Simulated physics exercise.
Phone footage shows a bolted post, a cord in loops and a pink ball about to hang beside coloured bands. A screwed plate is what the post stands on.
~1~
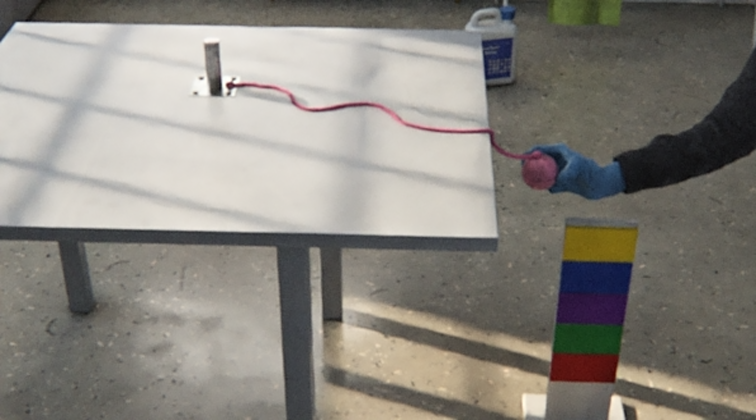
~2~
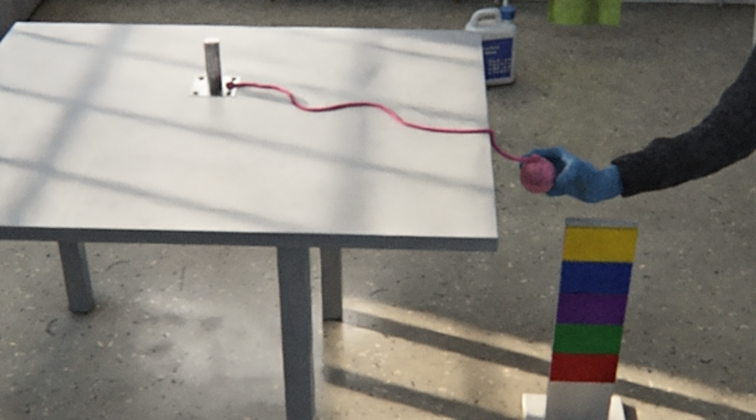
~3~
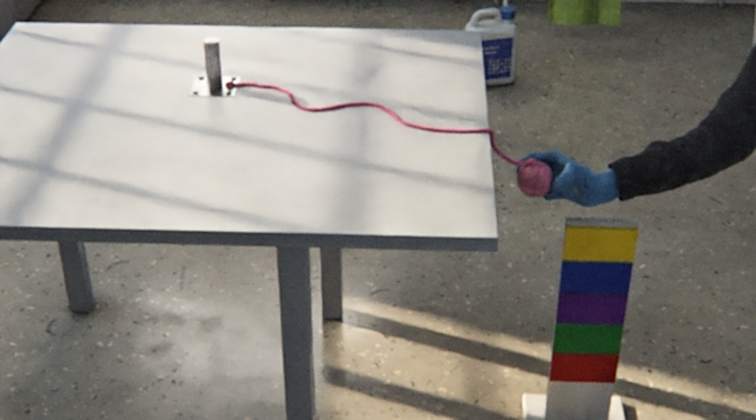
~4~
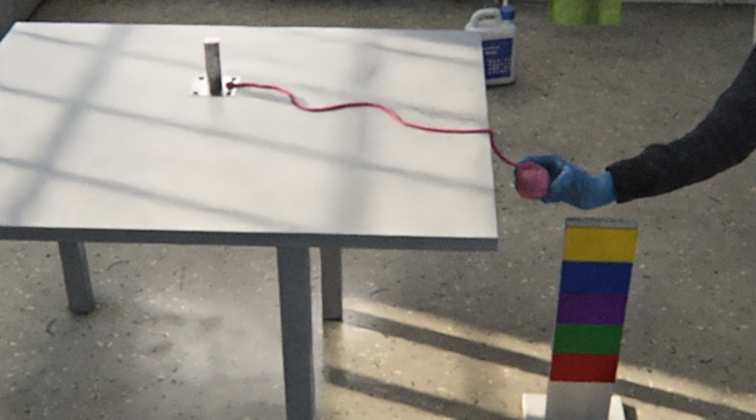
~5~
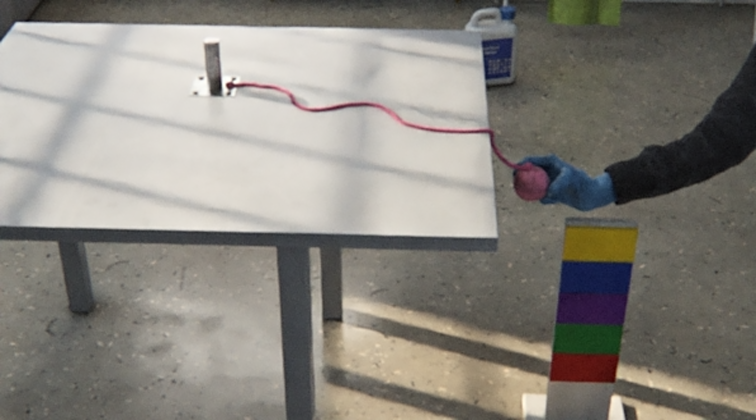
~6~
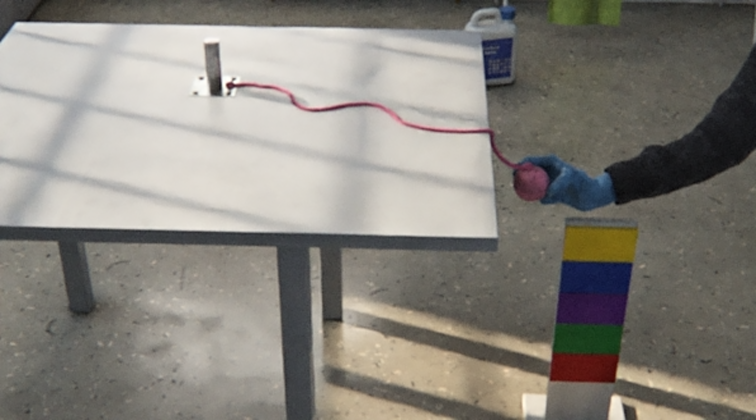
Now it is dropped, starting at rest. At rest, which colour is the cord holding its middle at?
Yellow.
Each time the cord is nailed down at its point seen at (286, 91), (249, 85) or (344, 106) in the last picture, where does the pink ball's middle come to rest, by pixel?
Readings in order - (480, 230), (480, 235), (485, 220).
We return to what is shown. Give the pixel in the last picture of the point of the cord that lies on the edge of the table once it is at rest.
It's the one at (442, 131).
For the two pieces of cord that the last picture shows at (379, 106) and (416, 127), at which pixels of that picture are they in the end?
At (406, 111) for the first, at (462, 119) for the second.
Early on, ball near (501, 235); level with yellow.
Midway, ball near (476, 232); level with yellow.
Finally, ball near (482, 236); level with yellow. Its middle rests at the yellow band.
